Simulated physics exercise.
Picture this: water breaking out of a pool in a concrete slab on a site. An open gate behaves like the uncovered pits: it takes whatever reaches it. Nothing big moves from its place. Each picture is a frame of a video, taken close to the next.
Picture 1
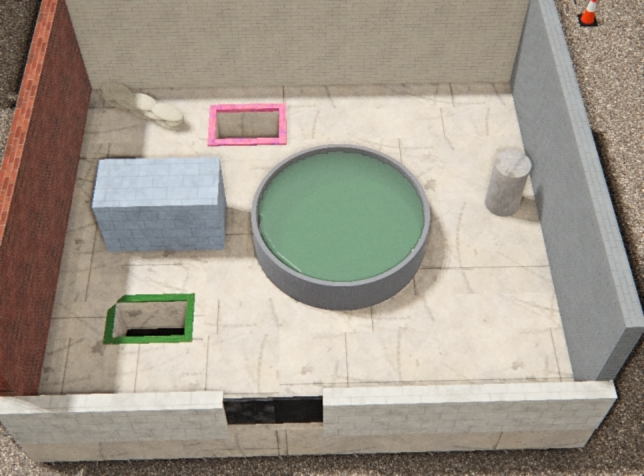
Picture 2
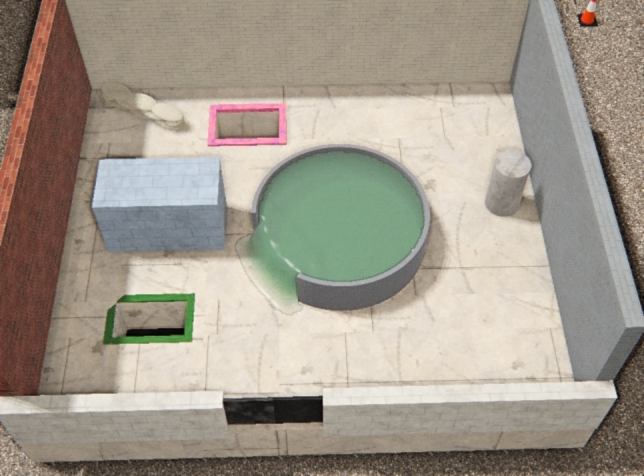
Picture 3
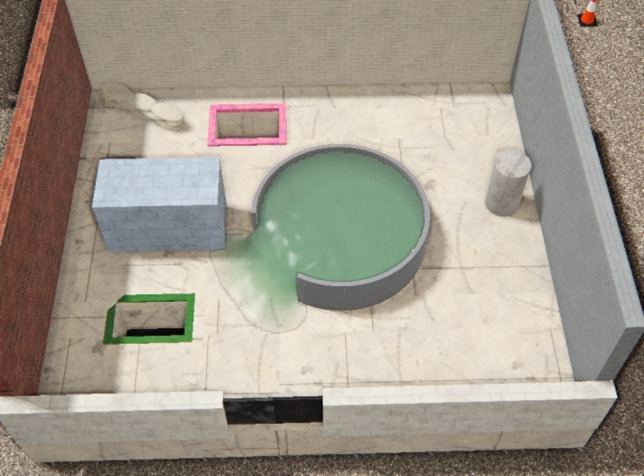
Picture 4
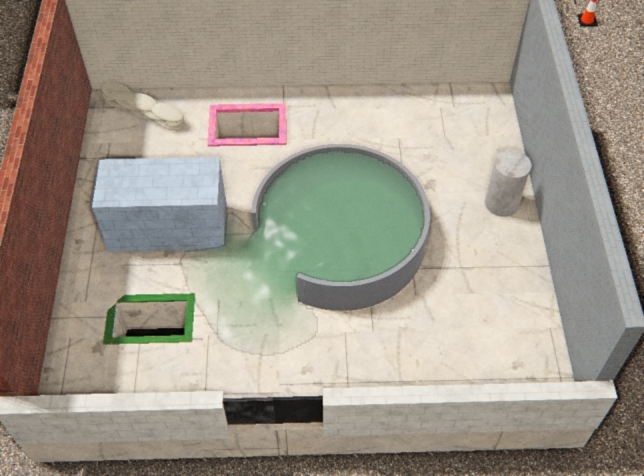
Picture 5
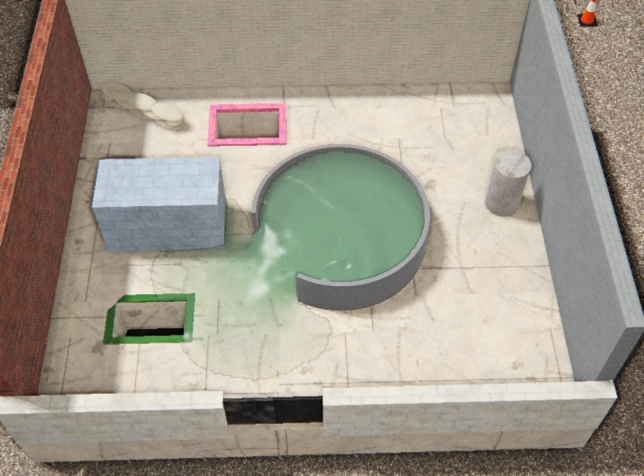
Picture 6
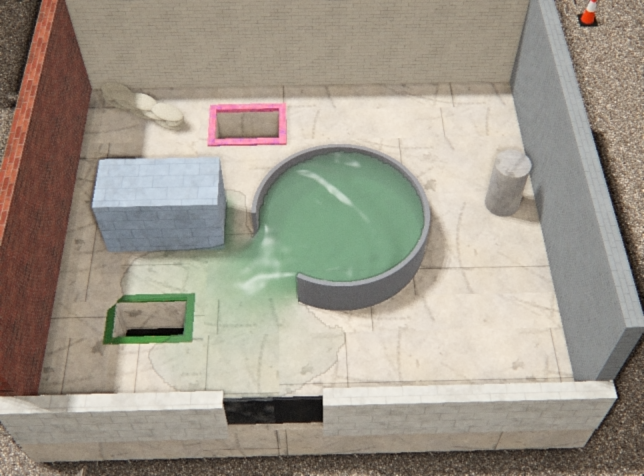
Green water pours through a gap in the lower left of a round grey pool on a pale slab, seen from high above by a still camera. Around it are a blue-grey block and green-edged pit at left, a pink-edged pit behind, a grey cylinder at right, and walls with a dark front opening. The pool starts still, then its side opens and water fans left and forward, thinning around the green edging.
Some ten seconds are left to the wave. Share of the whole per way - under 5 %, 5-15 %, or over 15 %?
The gate is a minor outlet here - below five per cent, the green pit is a major outlet here - beyond fifteen per cent, the pink pit is a minor outlet here - below five per cent.
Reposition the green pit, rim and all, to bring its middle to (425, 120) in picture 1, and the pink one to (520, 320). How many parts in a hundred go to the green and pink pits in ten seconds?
Looks like green collects 2 percent and pink collects 8 percent.
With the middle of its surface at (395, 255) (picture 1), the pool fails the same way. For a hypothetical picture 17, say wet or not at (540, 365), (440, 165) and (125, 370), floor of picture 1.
In order: Unflooded, then unflooded, then inundated.
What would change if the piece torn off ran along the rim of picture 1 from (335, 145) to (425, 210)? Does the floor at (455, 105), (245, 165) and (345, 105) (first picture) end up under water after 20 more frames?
The first would be drenched, the second still unwetted and the third drenched.
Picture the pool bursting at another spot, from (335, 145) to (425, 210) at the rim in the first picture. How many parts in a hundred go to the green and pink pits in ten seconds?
The green pit takes 2 per cent and the pink pit 12 per cent.
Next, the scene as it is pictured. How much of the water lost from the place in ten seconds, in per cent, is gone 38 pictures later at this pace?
My reading is near 70 per cent.
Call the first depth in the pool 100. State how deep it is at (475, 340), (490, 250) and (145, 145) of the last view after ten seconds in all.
In that order: 4, 4 and 8 per cent.
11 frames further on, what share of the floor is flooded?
Estimated share: About 30 %.
A moment on, water covers 25 % of the floor; the gate 0 %, the green pit 5 %, the pink pit 0 %.
Next, water covers 30 % of the floor; the gate 0 %, the green pit 10 %, the pink pit 0 %.
Then, water covers 40 % of the floor; the gate 0 %, the green pit 19 %, the pink pit 0 %.
Later, water covers 55 % of the floor; the gate 0 %, the green pit 34 %, the pink pit 0 %.
In the end, water covers 70 % of the floor; the gate 0 %, the green pit 48 %, the pink pit 0 %.
